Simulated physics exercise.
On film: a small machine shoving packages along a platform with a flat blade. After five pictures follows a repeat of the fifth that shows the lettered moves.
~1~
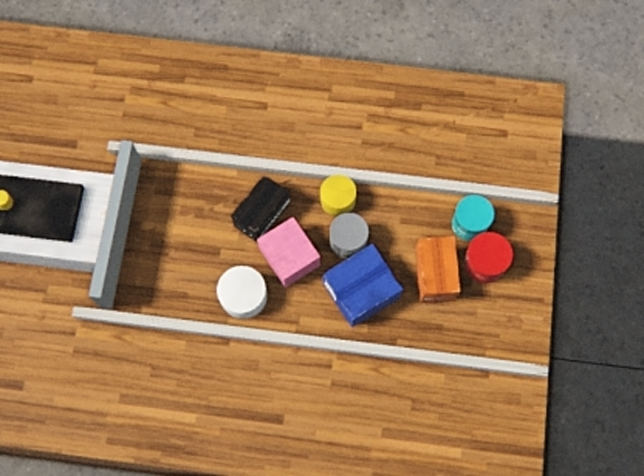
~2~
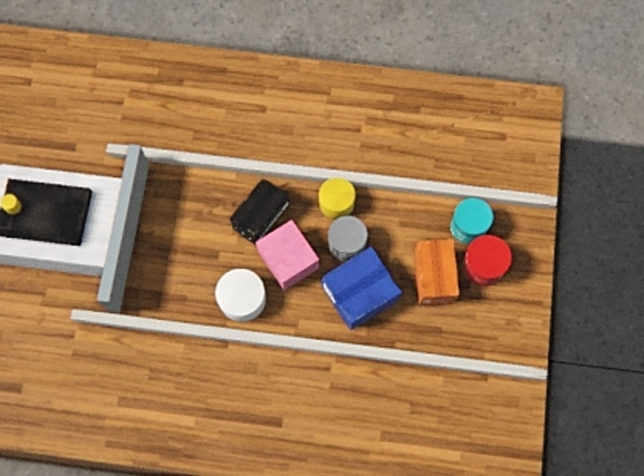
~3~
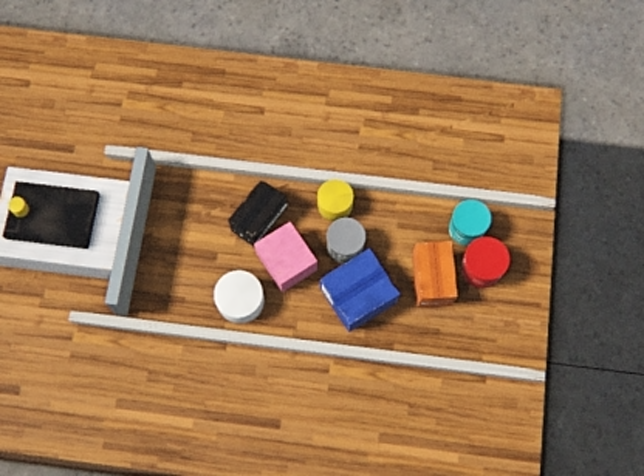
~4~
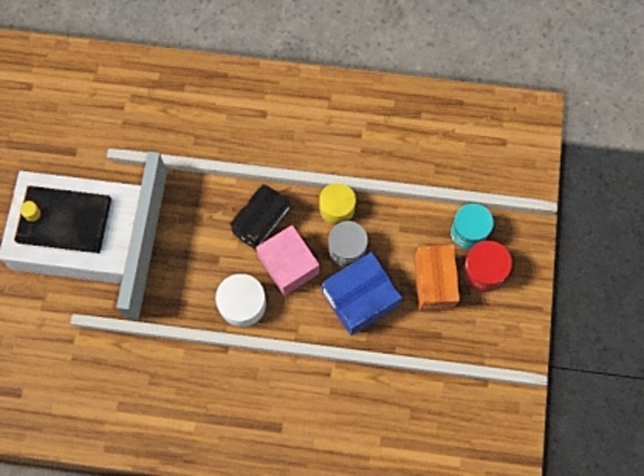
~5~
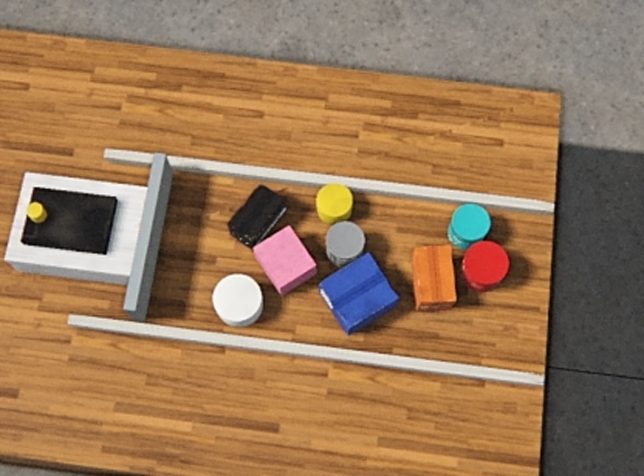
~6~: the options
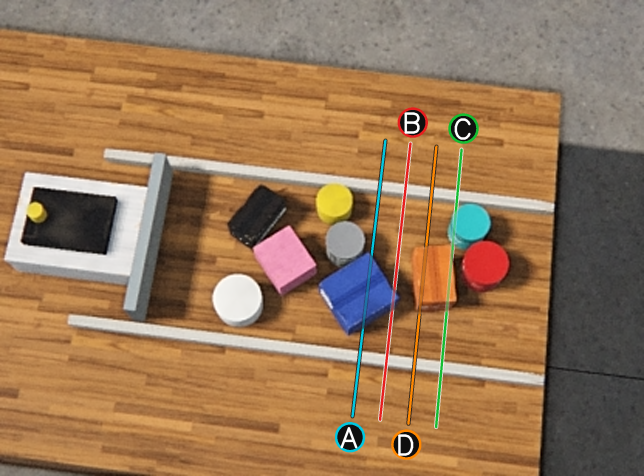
The video shows a small machine with a flat grey blade moving slowly right between two pale rails on a wooden platform, while the colored boxes and cylinders ahead of it stay essentially still, untouched by the blade.
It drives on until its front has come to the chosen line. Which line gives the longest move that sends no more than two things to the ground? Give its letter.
C.
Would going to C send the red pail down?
Yes.
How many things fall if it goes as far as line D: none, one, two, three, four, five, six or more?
By then, none.
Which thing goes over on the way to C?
The red pail goes over.
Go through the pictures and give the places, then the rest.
Turquoise pail (473, 219); red pail (488, 258); pink crate (289, 253), in the first picture.
Robot (50, 212); black box (260, 212), in the second picture.
Robot (58, 215); orange box (434, 275), in the third picture.
Robot (70, 220); white canister (242, 301), in the fourth picture.
Robot (76, 221); turquoise pail (469, 227); red pail (484, 267); pink crate (285, 261), in the fifth picture.
On the copy, A at (370, 272); B at (396, 275); C at (449, 282); D at (423, 279).
On C. First, robot (184, 234); white canister (278, 307); black box (283, 218).
Then, robot (292, 248); red pail (502, 255); orange box (471, 279).
Finally, robot (379, 258); red pail over the edge; orange box (547, 282); one fallen.
By contrast, A is within the limit but short; B is within the limit but short; D is within the limit but short.
